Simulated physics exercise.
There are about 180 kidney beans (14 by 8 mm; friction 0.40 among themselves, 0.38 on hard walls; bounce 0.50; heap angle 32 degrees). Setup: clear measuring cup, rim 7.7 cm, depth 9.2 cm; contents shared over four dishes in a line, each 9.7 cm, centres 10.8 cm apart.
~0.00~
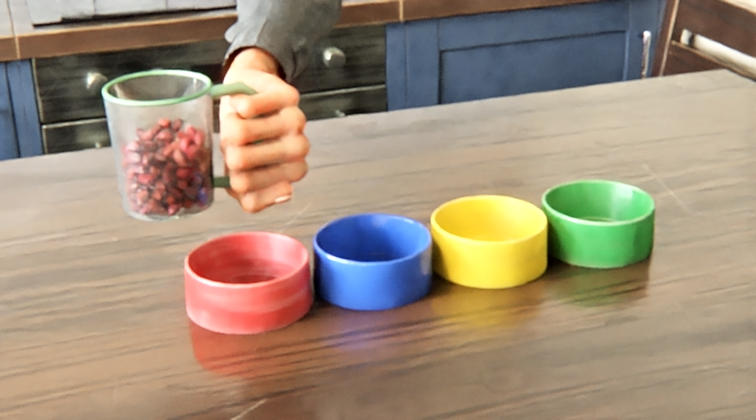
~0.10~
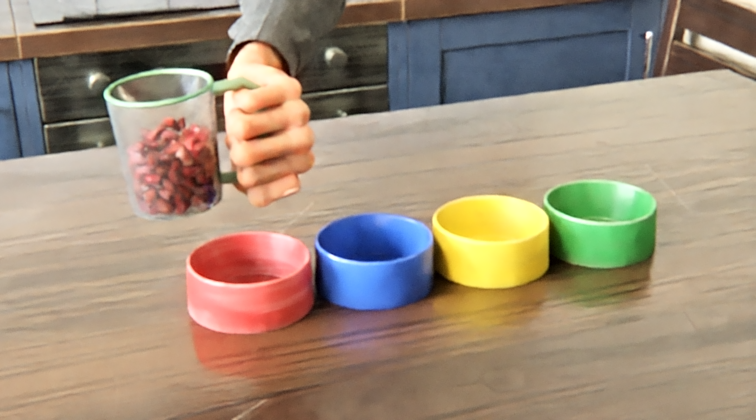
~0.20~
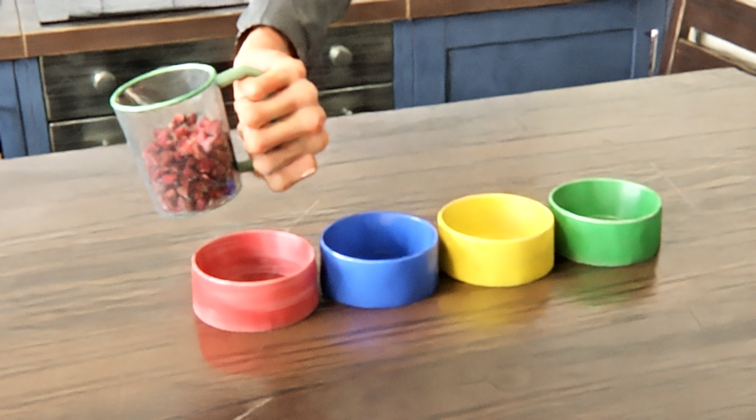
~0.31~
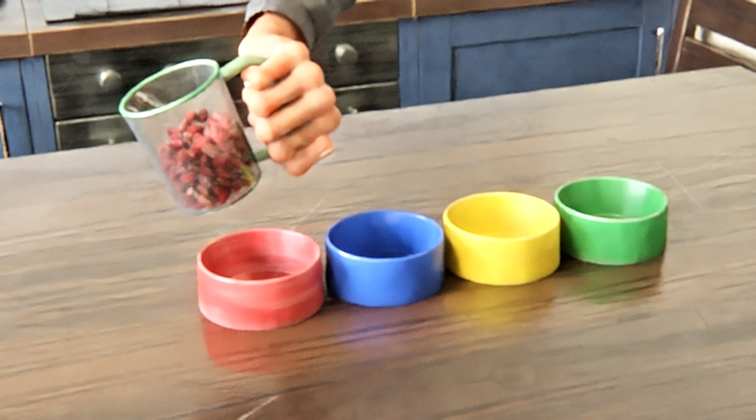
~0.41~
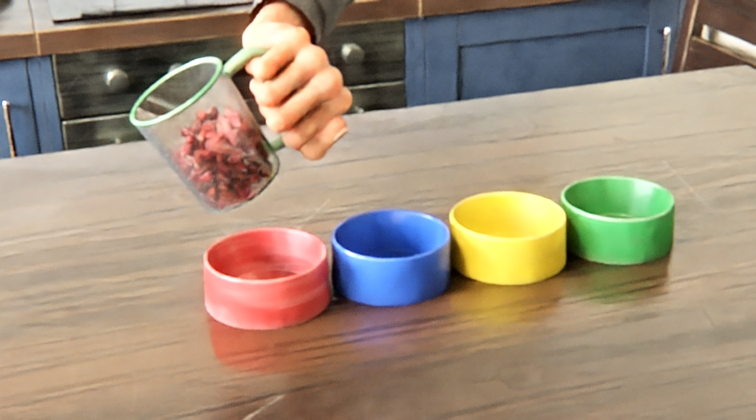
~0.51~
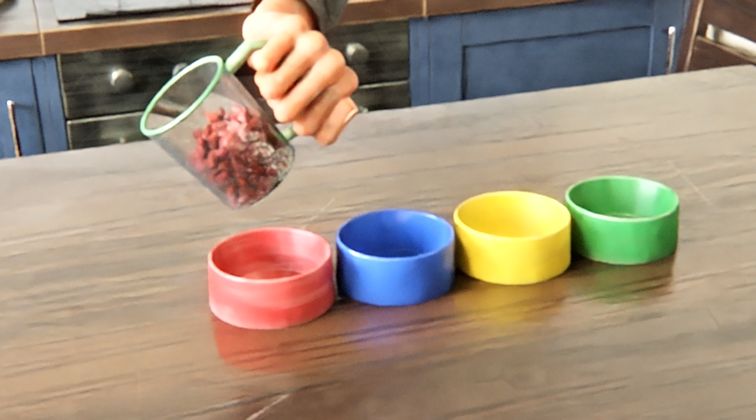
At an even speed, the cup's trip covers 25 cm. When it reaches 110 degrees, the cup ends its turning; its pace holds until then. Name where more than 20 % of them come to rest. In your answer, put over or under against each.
Red - over; blue - under; green - under; yellow - under; counter - under.
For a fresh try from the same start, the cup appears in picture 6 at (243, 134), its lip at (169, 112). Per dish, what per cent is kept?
Red 0, blue 100, green 0, yellow 0.
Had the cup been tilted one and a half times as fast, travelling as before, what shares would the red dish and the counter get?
In that case you'd see red at 50 and the counter at 50.
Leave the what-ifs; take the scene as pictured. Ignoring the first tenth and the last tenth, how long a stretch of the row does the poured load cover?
It spans roughly 6 centimetres along the row.
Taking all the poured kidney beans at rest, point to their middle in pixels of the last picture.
Near (267, 279).
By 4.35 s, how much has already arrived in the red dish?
About 95 percent.
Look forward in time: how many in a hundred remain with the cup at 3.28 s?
Near 0 per cent of the load.
After 2.17 s, tilt 110 degrees; cup holds 5 %, red 85 %.
Then, at 3.28 s, tilt 110 degrees; cup holds 0 %, red 95 %.
After 4.35 s, tilt 110 degrees; cup holds 0 %, red 95 %.
By 4.7 s all is still; red 95 %, blue 0 %, green 0 %, yellow 0 %, counter 5 %.
